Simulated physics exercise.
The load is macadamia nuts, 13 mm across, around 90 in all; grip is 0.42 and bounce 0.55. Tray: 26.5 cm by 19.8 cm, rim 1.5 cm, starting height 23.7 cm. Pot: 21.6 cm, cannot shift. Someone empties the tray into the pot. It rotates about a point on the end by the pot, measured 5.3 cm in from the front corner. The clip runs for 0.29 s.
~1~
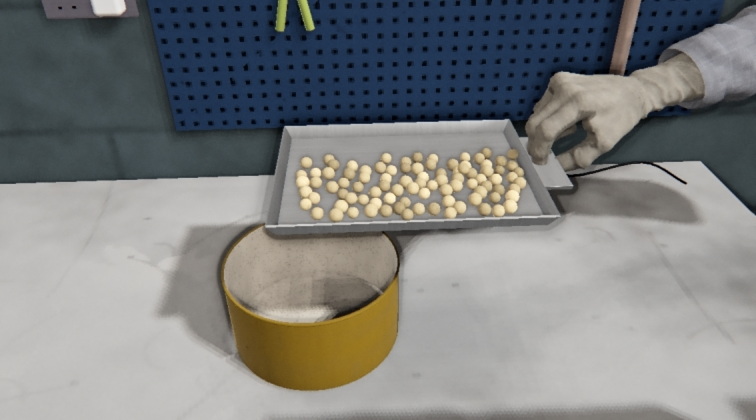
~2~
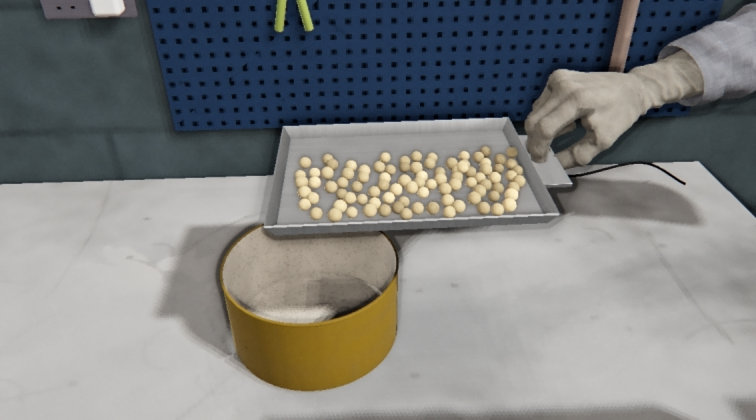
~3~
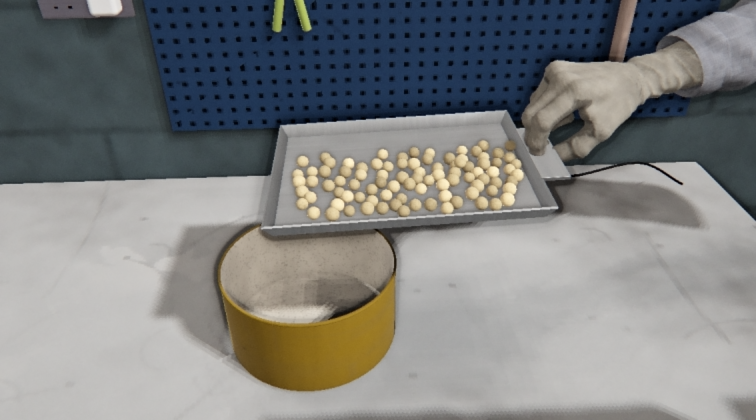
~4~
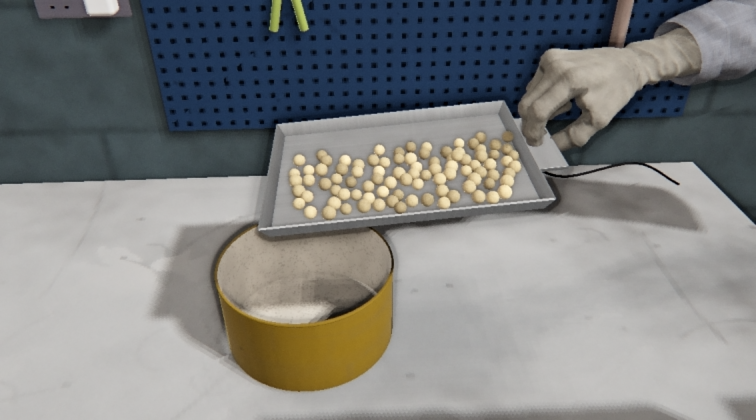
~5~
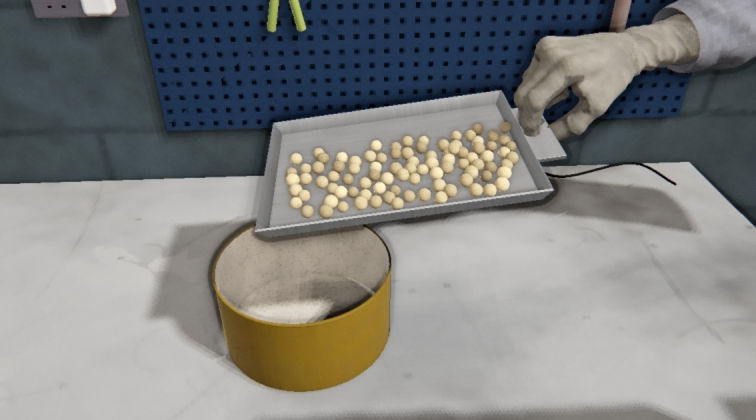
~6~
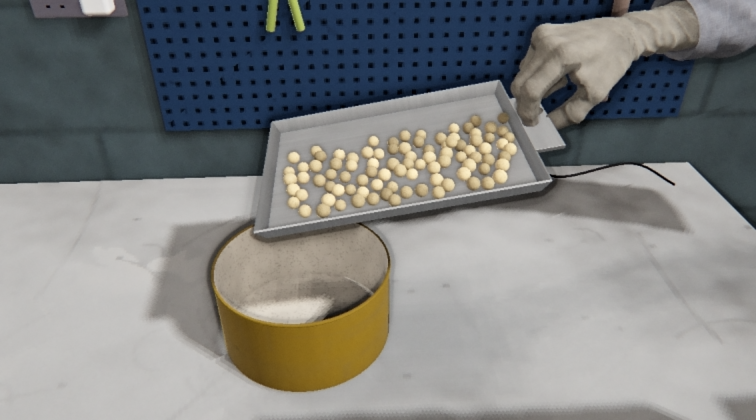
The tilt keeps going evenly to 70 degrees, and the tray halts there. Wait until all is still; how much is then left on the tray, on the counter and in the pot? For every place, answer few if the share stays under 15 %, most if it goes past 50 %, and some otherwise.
Shares - left on the tray: Few; counter: Most; pot: Some.
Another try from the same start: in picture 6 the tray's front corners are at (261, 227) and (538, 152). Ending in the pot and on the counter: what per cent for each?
Pot 35; counter 65.
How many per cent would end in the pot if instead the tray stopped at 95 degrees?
Estimated share: About 30 %.
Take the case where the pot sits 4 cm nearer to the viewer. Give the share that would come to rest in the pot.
In that case about 80 percent would end up there.
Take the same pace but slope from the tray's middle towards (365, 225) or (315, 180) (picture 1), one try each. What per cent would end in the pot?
Estimate: Some 0 % and some 75 % respectively.
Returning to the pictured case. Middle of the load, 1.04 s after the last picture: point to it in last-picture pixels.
Load centre, approx.: (257, 213) px.
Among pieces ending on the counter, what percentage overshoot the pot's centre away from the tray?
About 90 per cent.
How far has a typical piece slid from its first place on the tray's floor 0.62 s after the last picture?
About 10 cm.
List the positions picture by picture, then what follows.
Tray tilt 0 degrees, front corners at (274, 222) and (550, 212); middle of the pieces at (420, 184); pot at (311, 261), in the first frame.
Tray tilt 1 degrees, front corners at (273, 222) and (549, 210); middle of the pieces at (419, 183), in the second frame.
Tray tilt 3 degrees, front corners at (270, 223) and (548, 204); middle of the pieces at (417, 179), in the third frame.
Tray tilt 5 degrees, front corners at (267, 224) and (545, 195), lowest corner left front; middle of the pieces at (414, 174), in the fourth frame.
Tray tilt 8 degrees, front corners at (264, 225) and (543, 186), lowest corner left front; middle of the pieces at (410, 169), in the fifth frame.
Tray tilt 10 degrees, front corners at (263, 226) and (541, 177), lowest corner left front; middle of the pieces at (408, 164); pot at (302, 262), in the sixth frame.
Then, 0.62 s after the last picture, tilt 38 degrees; the tray holds 95 %, the pot 0 %.
Then, 1.04 s after the last picture, tilt 57 degrees; the tray holds 60 %, the pot 10 %.
Then, 1.53 s after the last picture, tilt 70 degrees; the tray holds 5 %, the pot 25 %.
In the end, tray 0 %, counter 70 %, pot 30 %.
